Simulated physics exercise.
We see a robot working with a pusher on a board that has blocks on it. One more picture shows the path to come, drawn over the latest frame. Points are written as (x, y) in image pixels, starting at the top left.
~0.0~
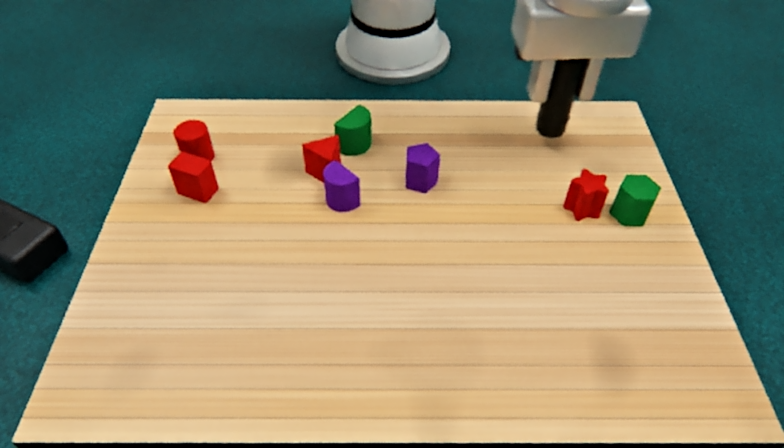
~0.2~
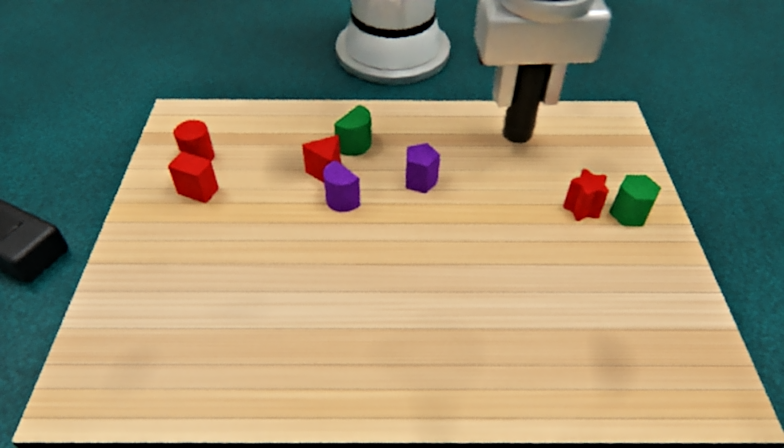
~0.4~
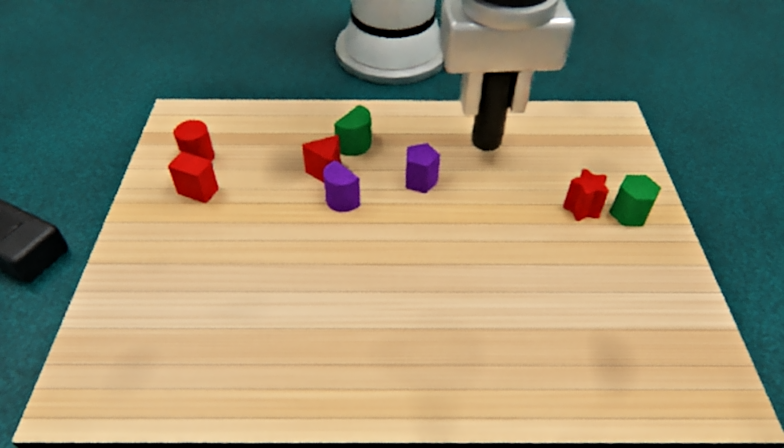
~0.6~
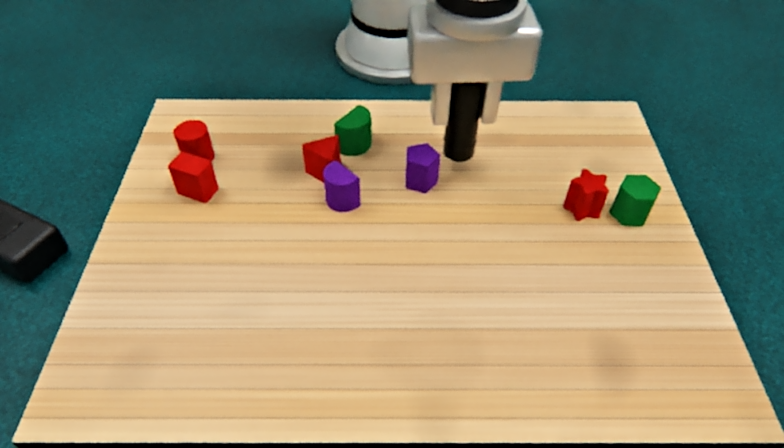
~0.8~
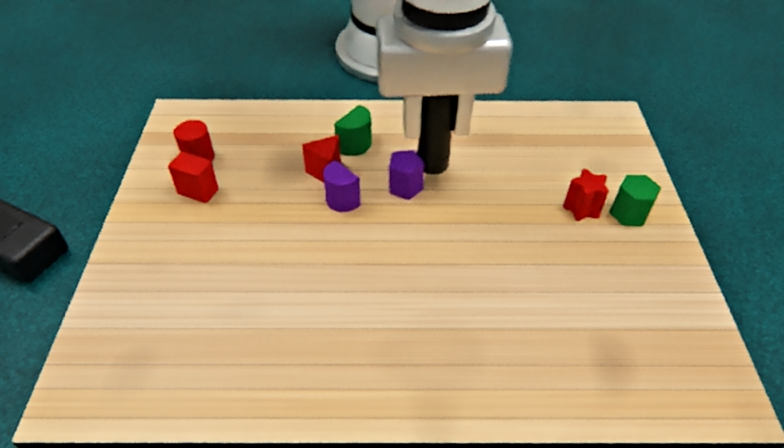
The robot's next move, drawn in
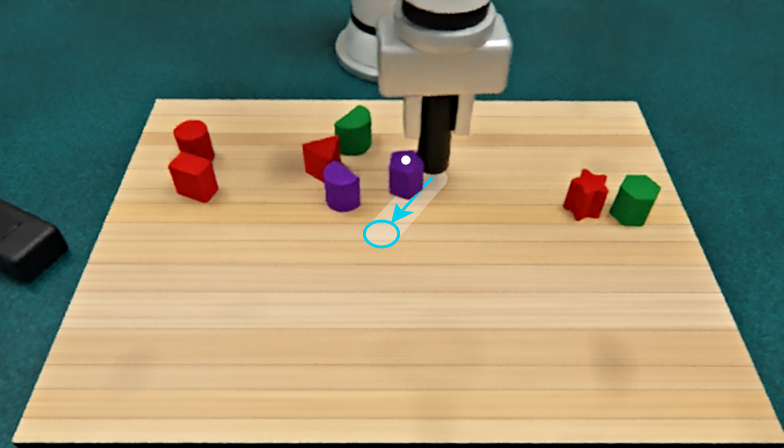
On a wooden board scattered with red, green and purple blocks, a robot arm moved its black pusher left and slightly toward the viewer, then nudged the purple pentagon block a little to the left.
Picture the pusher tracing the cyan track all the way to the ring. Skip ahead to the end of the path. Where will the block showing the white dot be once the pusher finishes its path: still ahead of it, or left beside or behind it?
It will get left beside or behind the pusher.
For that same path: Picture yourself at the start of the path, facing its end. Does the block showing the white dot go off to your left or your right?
Sideways shift: Right.
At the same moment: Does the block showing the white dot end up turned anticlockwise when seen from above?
Short answer: No.
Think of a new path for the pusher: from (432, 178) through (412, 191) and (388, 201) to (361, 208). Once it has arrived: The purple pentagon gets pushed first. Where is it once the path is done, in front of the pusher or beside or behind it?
The block stays ahead.
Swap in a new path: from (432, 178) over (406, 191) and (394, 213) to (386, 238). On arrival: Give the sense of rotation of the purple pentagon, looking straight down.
It is turned clockwise.
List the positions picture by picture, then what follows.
Tip of the pusher (550, 130), middles of tops, purple half-round block (339, 174), purple pentagon (422, 154), in the first picture.
Pusher (517, 135), nothing pushed, in the second picture.
Pusher (486, 142), nothing pushed, in the third picture.
Pusher (459, 153), nothing pushed, in the fourth picture.
Pusher (433, 165), purple half-round block (339, 174), purple pentagon (406, 160), in the fifth picture.
The line goes in a line from (432, 178) to (382, 234); the dot is on the purple pentagon.
What follows on the original path. Halfway along, pusher (408, 192); purple pentagon (375, 174), turned 45° clockwise.
At the end, pusher (381, 221); purple half-round block (335, 174), turned 10° clockwise; purple pentagon (369, 176), turned 60° clockwise.
